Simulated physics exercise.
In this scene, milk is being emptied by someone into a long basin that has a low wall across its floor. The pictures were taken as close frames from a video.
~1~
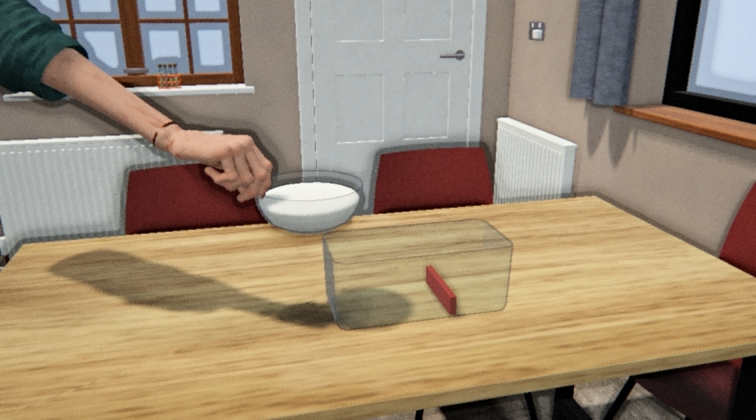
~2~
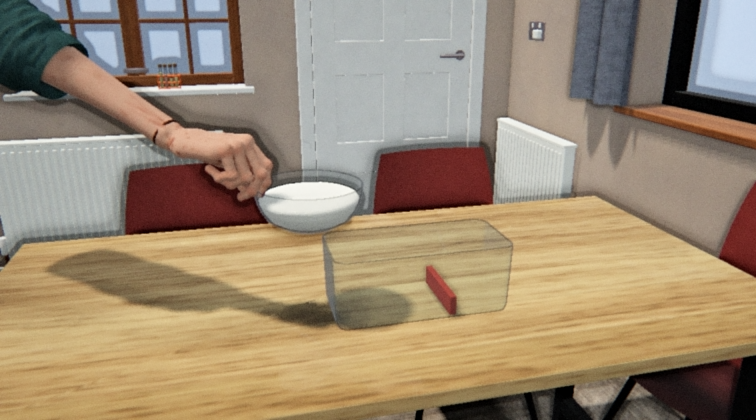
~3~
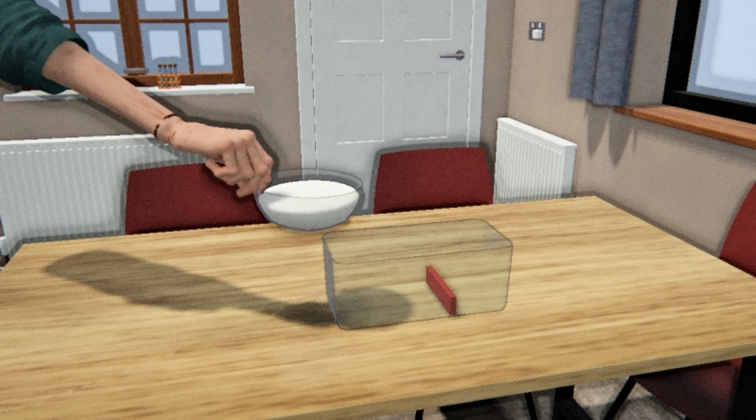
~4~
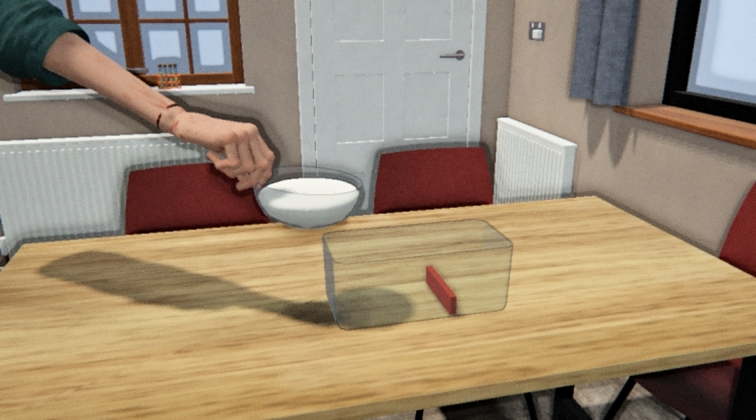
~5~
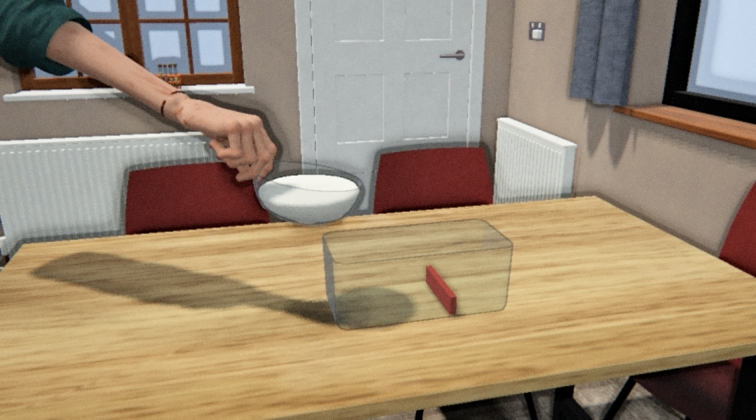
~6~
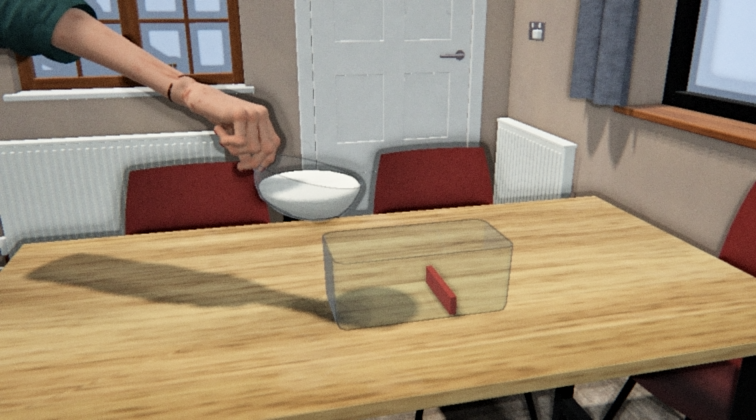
An arm in a dark green sleeve reaches in from the upper left of a dining room, seen from slightly above a wooden table. The hand holds a white-looking bowl of milk behind a clear, long basin with a low red wall inside, with red chairs, a white door and radiators beyond. The hand rises slightly and gradually tilts the bowl rightward, while the camera stays still.
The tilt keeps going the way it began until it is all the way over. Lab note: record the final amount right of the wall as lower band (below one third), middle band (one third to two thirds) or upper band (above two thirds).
Recorded: Lower band.
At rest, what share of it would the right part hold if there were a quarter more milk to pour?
20 per cent or so.
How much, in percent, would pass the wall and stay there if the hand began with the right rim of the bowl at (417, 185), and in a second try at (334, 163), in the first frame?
Close to 65 in a hundred, and close to 15 in a hundred.
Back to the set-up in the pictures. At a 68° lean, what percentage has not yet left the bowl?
35 per cent, roughly.
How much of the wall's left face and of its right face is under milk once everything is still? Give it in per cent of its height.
Left 70 %, right 20 %.
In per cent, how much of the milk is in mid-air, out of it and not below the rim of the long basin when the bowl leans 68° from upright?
About 40 per cent.
A moment on, the bowl is tipped part way and 36 per cent is still to pour, 26 is left of the wall and 0 right of it.
Next, the bowl is tipped right over and 0 per cent is still to pour, 88 is left of the wall and 5 right of it.
Then the bowl is tipped right over and 0 per cent is still to pour, 89 is left of the wall and 10 right of it.
Later the bowl is tipped right over and 0 per cent is still to pour, 88 is left of the wall and 11 right of it.
In the end 88 per cent lies left of the wall, 11 right of it and 1 outside.
